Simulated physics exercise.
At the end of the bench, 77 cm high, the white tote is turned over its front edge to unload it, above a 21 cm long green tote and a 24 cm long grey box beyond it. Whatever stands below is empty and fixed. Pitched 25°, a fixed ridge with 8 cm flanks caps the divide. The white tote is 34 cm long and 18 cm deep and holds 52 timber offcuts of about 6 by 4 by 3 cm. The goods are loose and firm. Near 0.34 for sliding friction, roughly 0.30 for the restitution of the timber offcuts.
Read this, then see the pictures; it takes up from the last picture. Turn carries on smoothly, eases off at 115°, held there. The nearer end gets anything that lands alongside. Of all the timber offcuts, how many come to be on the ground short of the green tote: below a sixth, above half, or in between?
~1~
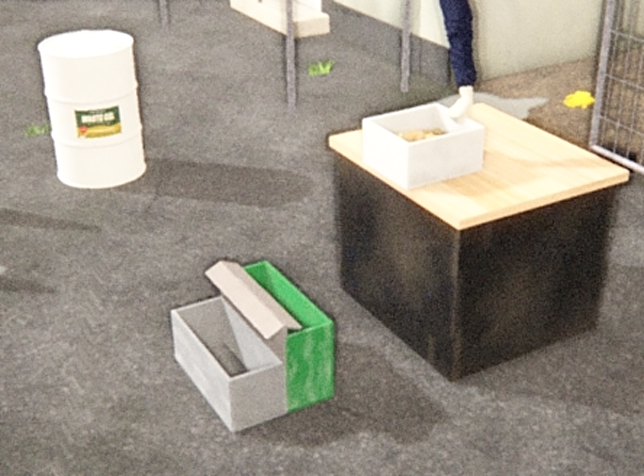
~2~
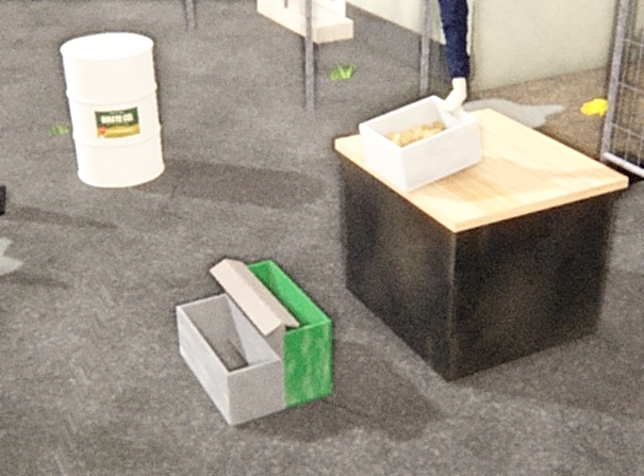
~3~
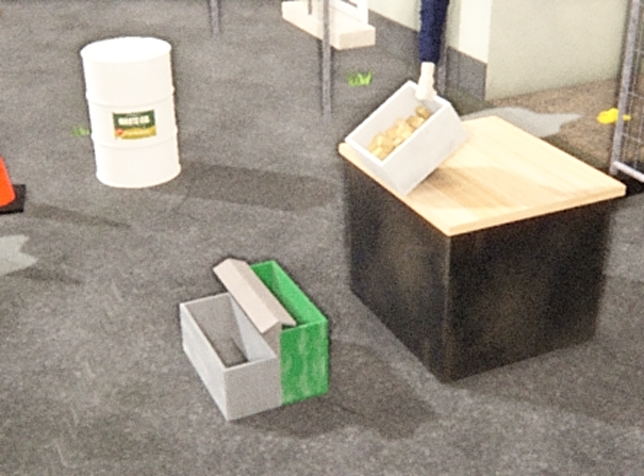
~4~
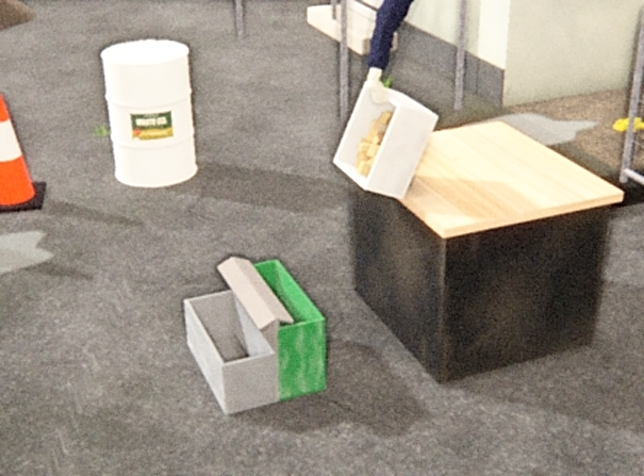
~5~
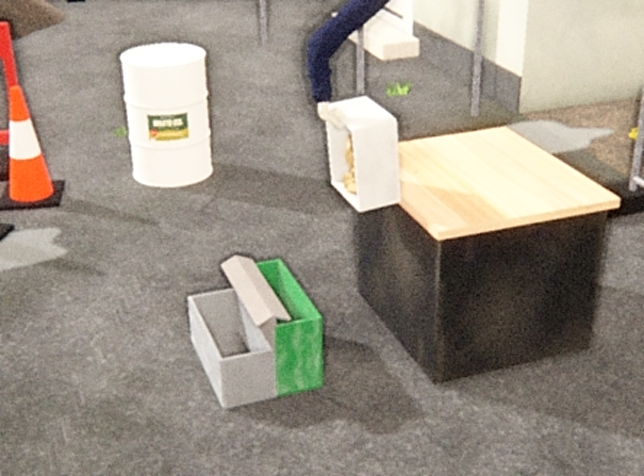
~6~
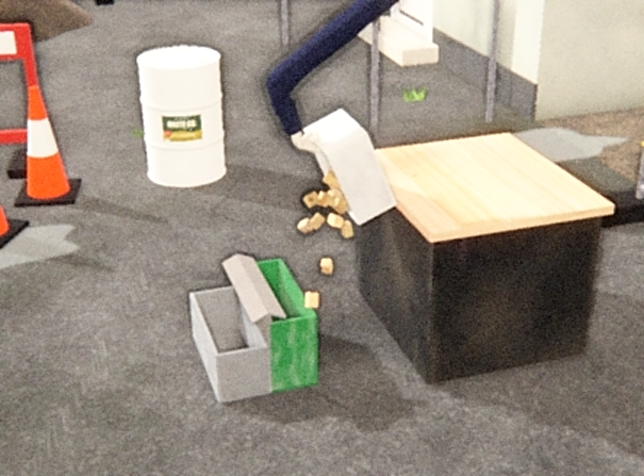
The larger part of them end up on the ground short of the green tote.
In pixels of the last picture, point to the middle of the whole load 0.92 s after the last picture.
About (312, 346).
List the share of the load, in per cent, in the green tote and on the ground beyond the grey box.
My estimate is some 20 per cent, then some 0 per cent.
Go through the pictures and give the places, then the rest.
In the first picture (we follow the rim corner now nearest the camera; the camera moves round a little), white tote at (410, 144); green tote at (287, 337); tilt 0°; nothing out yet.
In the second picture, white tote at (402, 149); tilt 10°.
In the third picture, white tote at (383, 163); tilt 35°.
In the fourth picture, white tote at (366, 185); tilt 66°.
In the fifth picture, white tote at (359, 208); tilt 95°.
In the sixth picture, white tote at (357, 222); green tote at (272, 323); tilt 113°; 9 out, the lowest offcut at (312, 300).
Then, 0.15 s after the last picture, tilt 115°; 22 still in the white tote, 1 on the ground short of the green tote and 29 in the air.
Then, 0.33 s after the last picture, tilt 115°; 10 still in the white tote, 7 in the green tote, 8 on the ground short of the green tote and 27 in the air.
Then, 0.59 s after the last picture, tilt 115°; 1 still in the white tote, 11 in the green tote, 27 on the ground short of the green tote and 13 in the air.
Outcome (0.92 s after the last picture), 11 in the green tote, 1 in the grey box and 40 on the ground short of the green tote. Asked share, 40 of 52, 77 per cent.
